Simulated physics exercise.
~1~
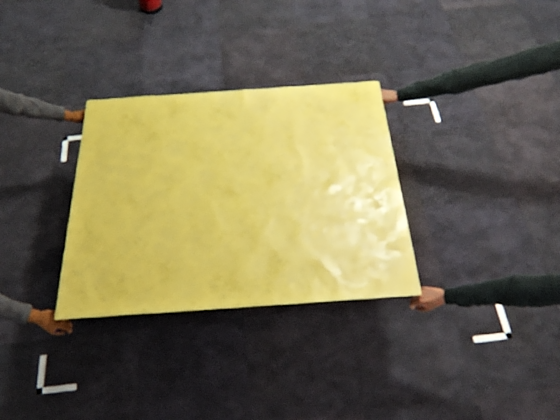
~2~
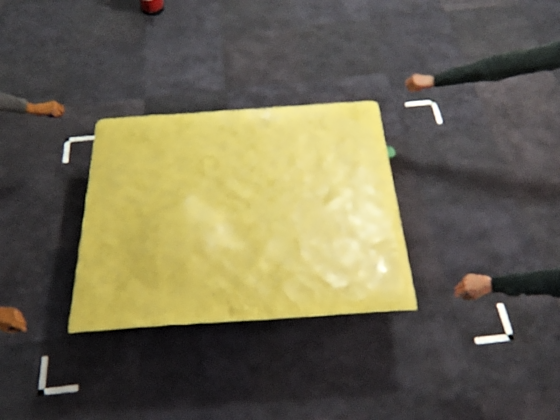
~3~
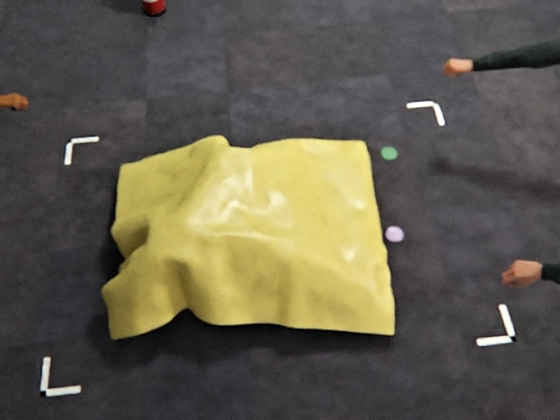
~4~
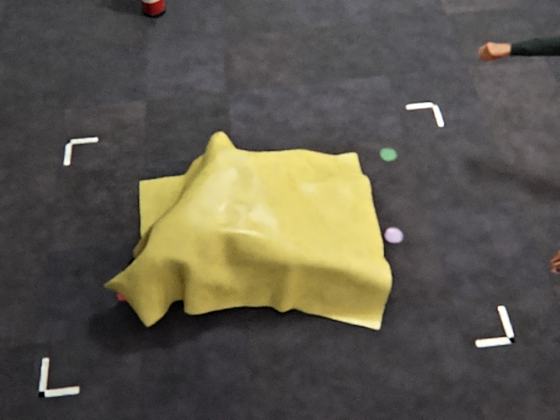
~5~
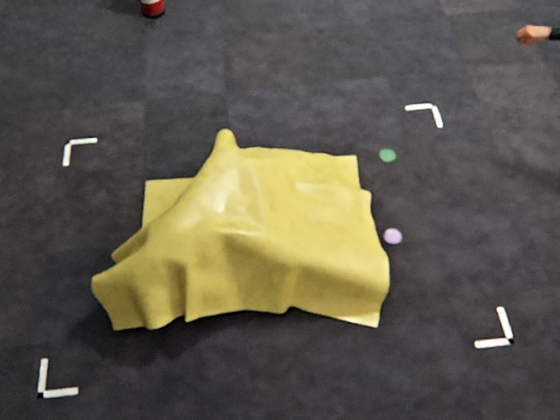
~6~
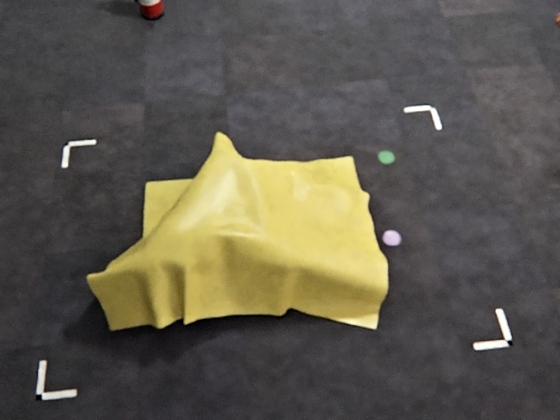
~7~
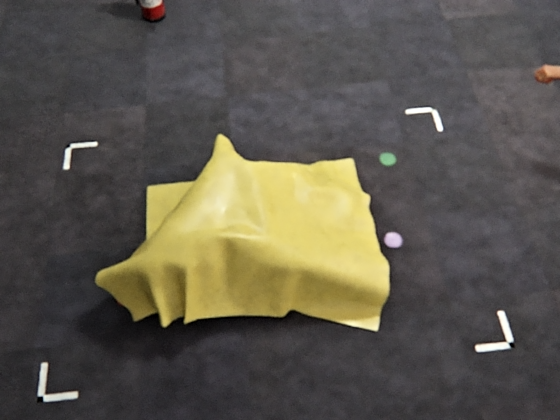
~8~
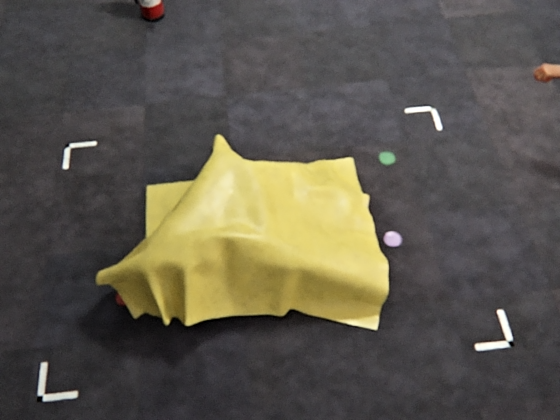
On a dark hallway floor marked with white corner brackets, hands at either side hold a yellow tarp level, then let go and withdraw as it drops and crumples over hidden objects, ending in a peaked, folded heap with a green lid and a purple coaster uncovered to its right.
